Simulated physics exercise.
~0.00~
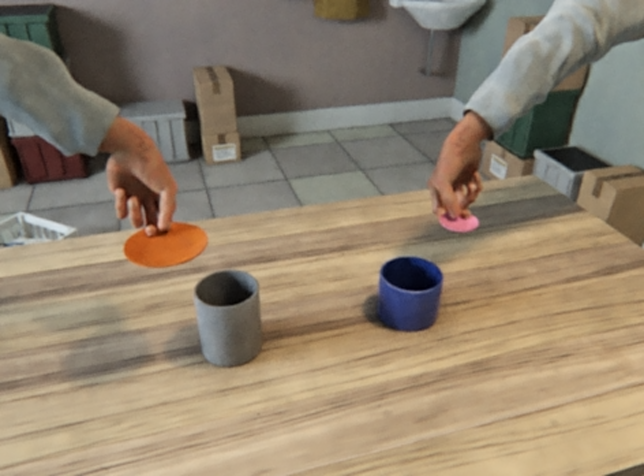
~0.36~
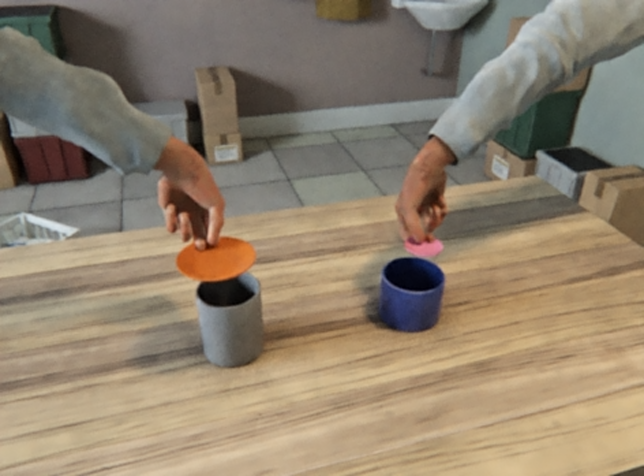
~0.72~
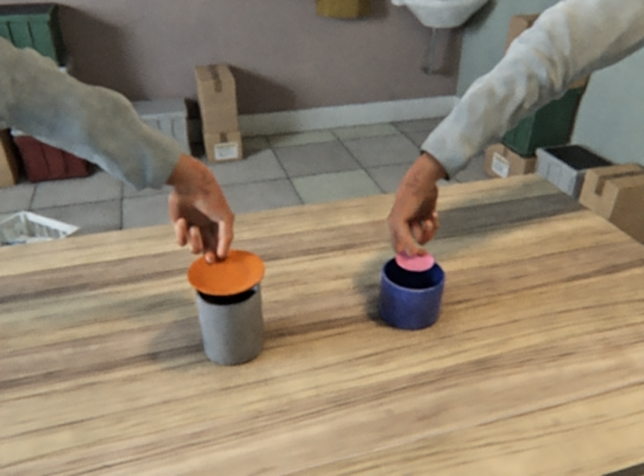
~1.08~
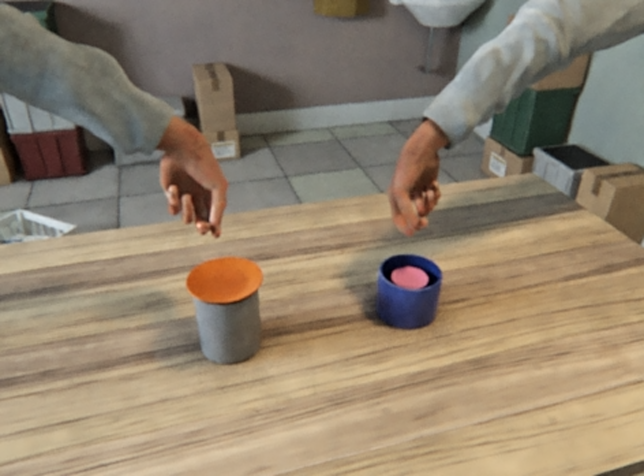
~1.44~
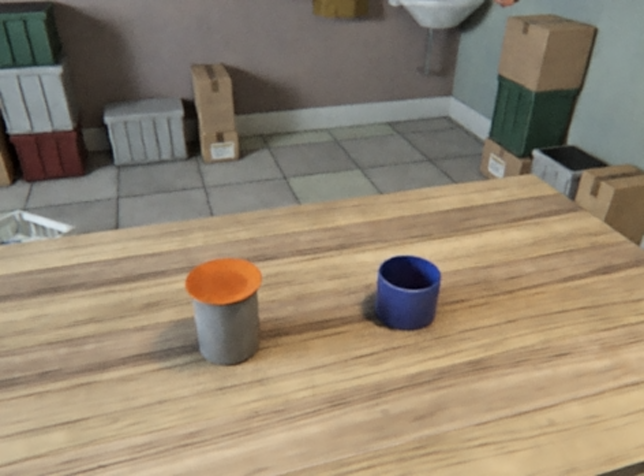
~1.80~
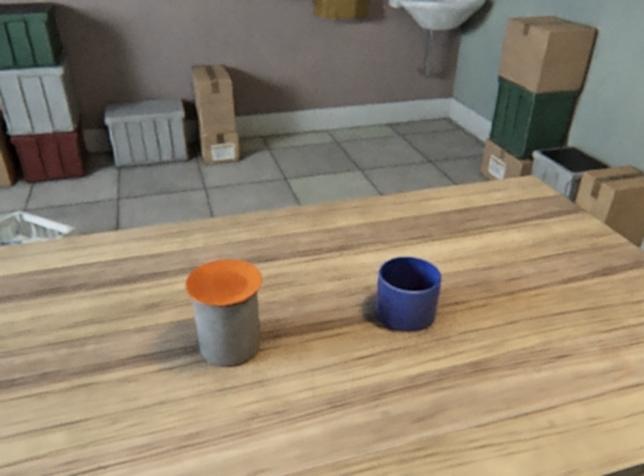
At first, two hands hold round, flat pieces above a wooden table, an orange one near a gray mug on the left and a smaller pink one near a blue cup on the right. The left hand moves right while the other moves left and down, bringing each piece over its container. Both hands let go and draw back. The orange disc settles on the gray rim, but the pink one slips down inside the blue cup. Finally, the hands are gone, the orange disc covers its mug like a lid, and the pink one is out of sight.
